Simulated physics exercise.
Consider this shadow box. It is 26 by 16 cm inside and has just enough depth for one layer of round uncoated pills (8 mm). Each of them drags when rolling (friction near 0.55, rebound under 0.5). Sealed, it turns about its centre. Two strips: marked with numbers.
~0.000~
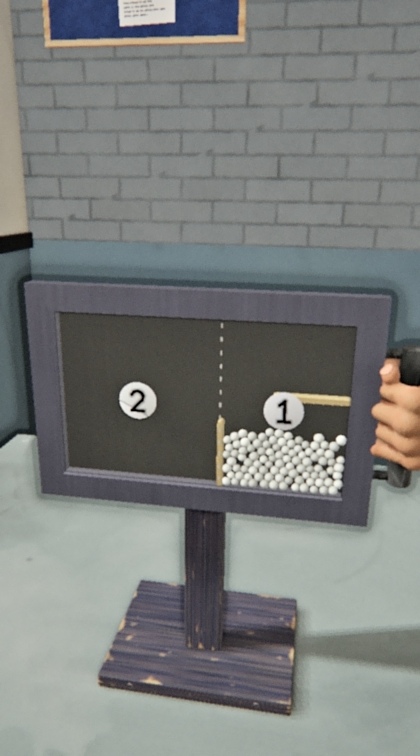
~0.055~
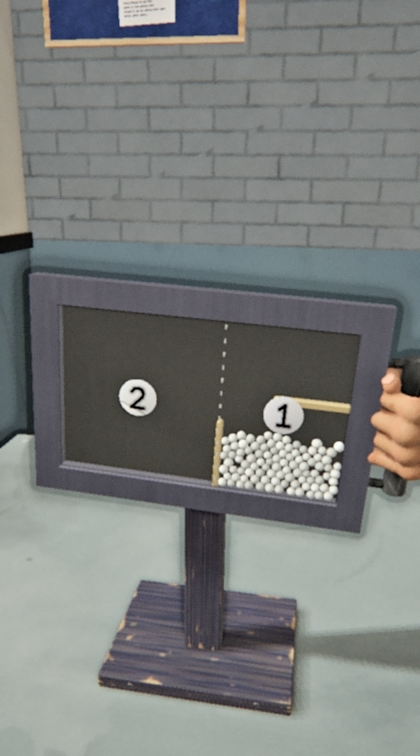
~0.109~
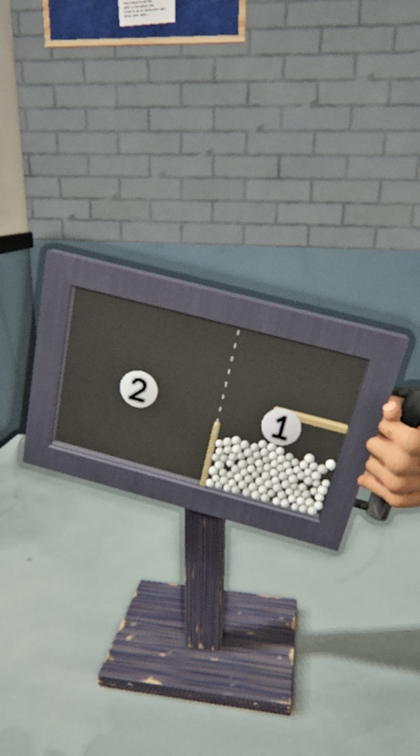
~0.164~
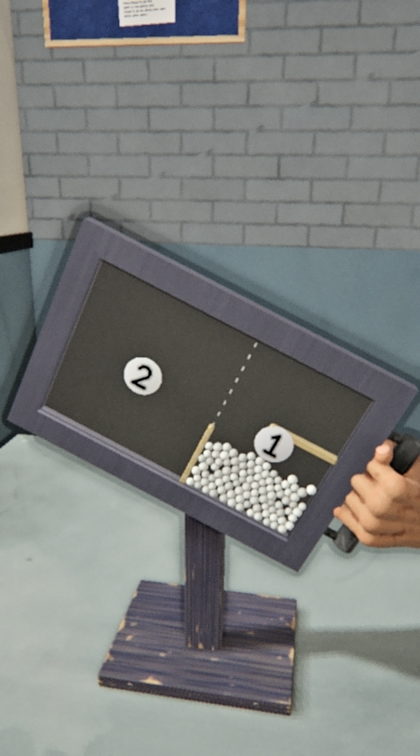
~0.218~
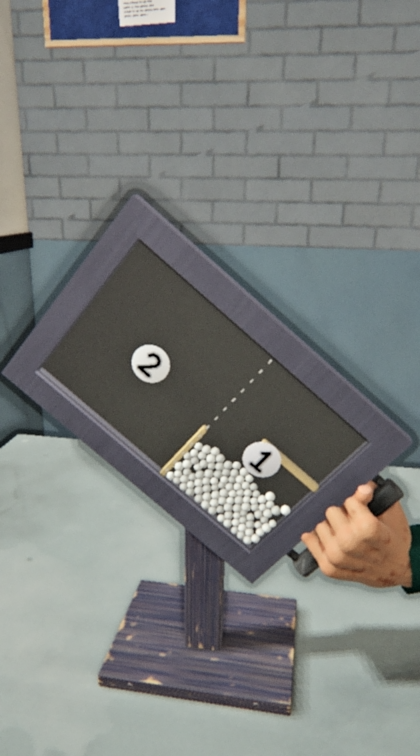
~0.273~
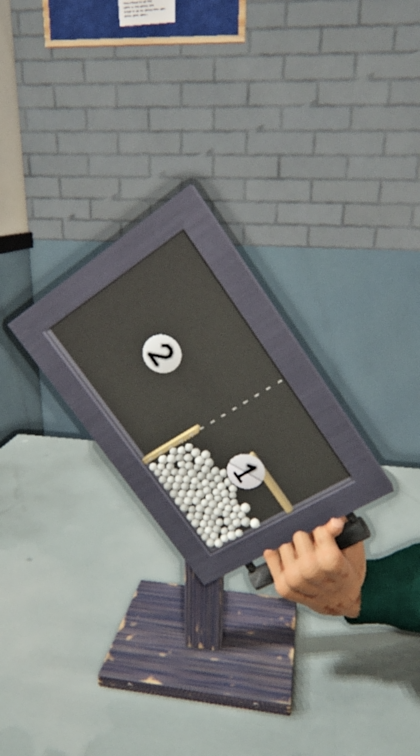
At first, a dark purple framed box sits level on a wooden stand, with small white balls heaped at its lower right beside a short upright strip. A hand gripping the right side swings the box steadily clockwise until it is steeply tilted, and the balls shift into the lowest corner.
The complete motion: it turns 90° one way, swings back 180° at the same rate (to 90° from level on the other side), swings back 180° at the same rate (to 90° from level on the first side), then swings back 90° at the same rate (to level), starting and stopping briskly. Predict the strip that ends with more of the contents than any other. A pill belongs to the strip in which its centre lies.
I would say the one marked 1.
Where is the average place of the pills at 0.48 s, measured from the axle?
Left: About 4 cm; below: About 9 cm.
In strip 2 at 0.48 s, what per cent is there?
Share: Some 0 per cent.
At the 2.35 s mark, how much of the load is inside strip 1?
Close to 75 % of the load.
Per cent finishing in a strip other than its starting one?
Around 25 percent.
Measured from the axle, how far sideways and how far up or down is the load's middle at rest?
Some 7 cm right and 4 cm below.
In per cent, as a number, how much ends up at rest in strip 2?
I'd estimate close to 25 per cent.
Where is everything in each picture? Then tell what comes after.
In the first picture, level; about 100 pills; pills centred (282, 462); top one (270, 433); no. 1 (284, 411), no. 2 (138, 401).
In the second picture, turned 3° clockwise; pills centred (279, 466); top one (268, 436).
In the third picture, turned 11° clockwise; pills centred (269, 475); top one (236, 441); wall ends (217, 426), (276, 411).
In the fourth picture, turned 25° clockwise; pills centred (249, 486); top one (227, 448).
In the fifth picture, turned 39° clockwise; pills centred (227, 493); top one (199, 447).
In the sixth picture, turned 54° clockwise; pills centred (204, 495); top one (189, 448); no. 1 (246, 472), no. 2 (162, 354).
After 0.48 s, it stands 90° clockwise; the pills' middle is 4 cm left of and 9 cm below the centre; no. 1, 100 %.
After 2.35 s, it stands 46° clockwise; the pills' middle is 4 cm right of and 8 cm below the centre; no. 1, 75 %, no. 2, 25 %.
After 2.59 s, it stands level; the pills' middle is 8 cm right of and 3 cm below the centre; no. 1, 75 %, no. 2, 25 %.
At rest by 3.5 s, it stands level; no. 1, 75 %, no. 2, 25 %.
